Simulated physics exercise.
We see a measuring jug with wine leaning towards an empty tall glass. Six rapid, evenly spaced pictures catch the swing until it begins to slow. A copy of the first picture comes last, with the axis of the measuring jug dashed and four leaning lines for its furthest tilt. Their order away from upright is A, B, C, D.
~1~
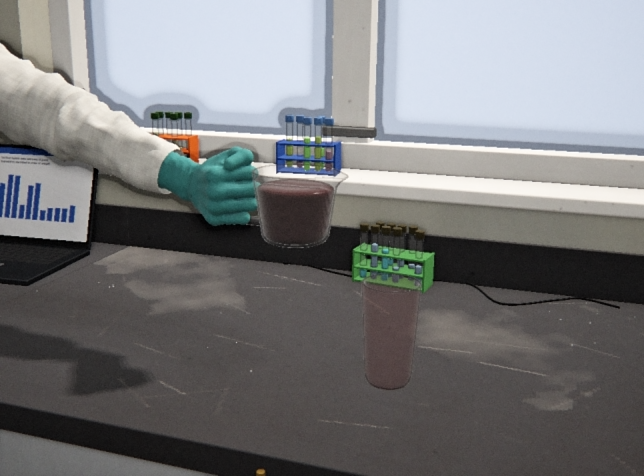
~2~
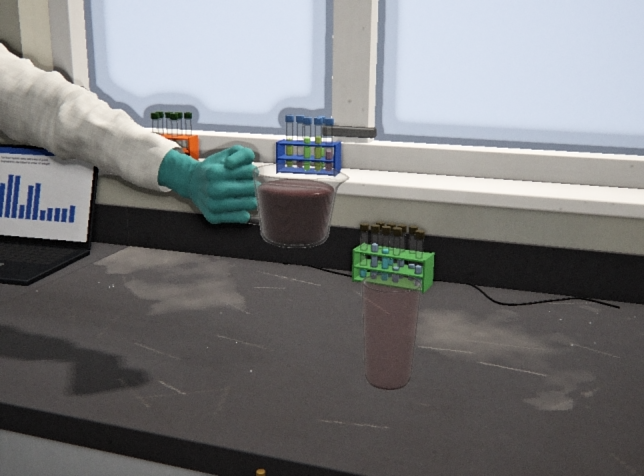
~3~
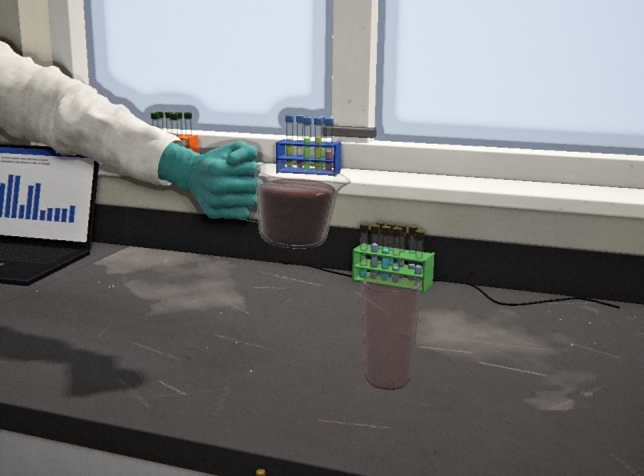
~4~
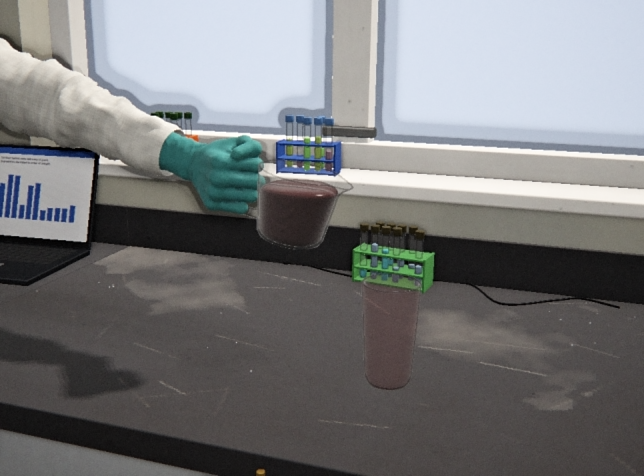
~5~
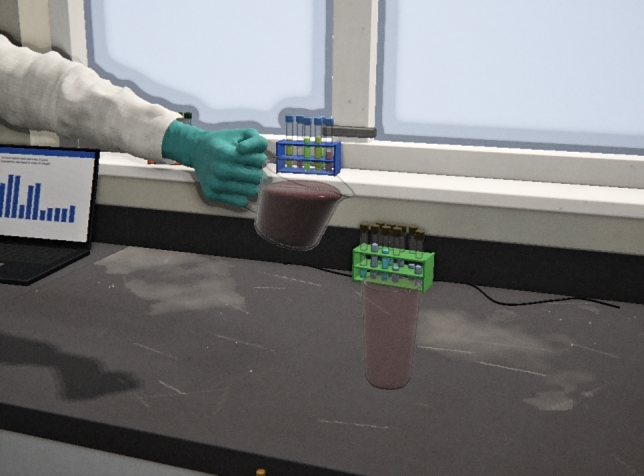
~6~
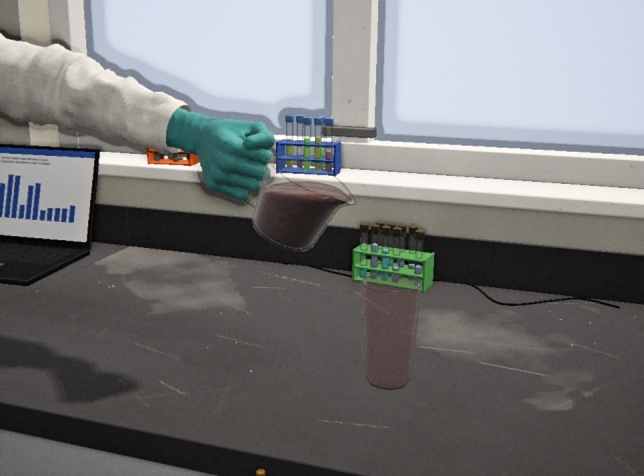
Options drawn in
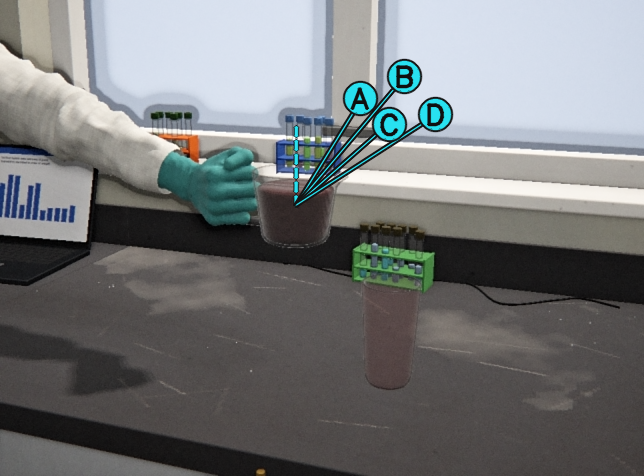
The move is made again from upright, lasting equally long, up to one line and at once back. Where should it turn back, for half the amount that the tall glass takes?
D beats the others.
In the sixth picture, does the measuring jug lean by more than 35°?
No, it does not.
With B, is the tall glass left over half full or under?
Under.
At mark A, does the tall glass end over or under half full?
Under half.
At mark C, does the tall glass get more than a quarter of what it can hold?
Yes.
On the marked copy, A at (352, 113); B at (393, 89); C at (375, 134); D at (422, 124).
If A is chosen, the tall glass ends with about 12 % of what it can hold.
If B is chosen, the tall glass ends with about 23 % of what it can hold.
If C is chosen, the tall glass ends with about 35 % of what it can hold.
If D is chosen, the tall glass ends with about 49 % of what it can hold.
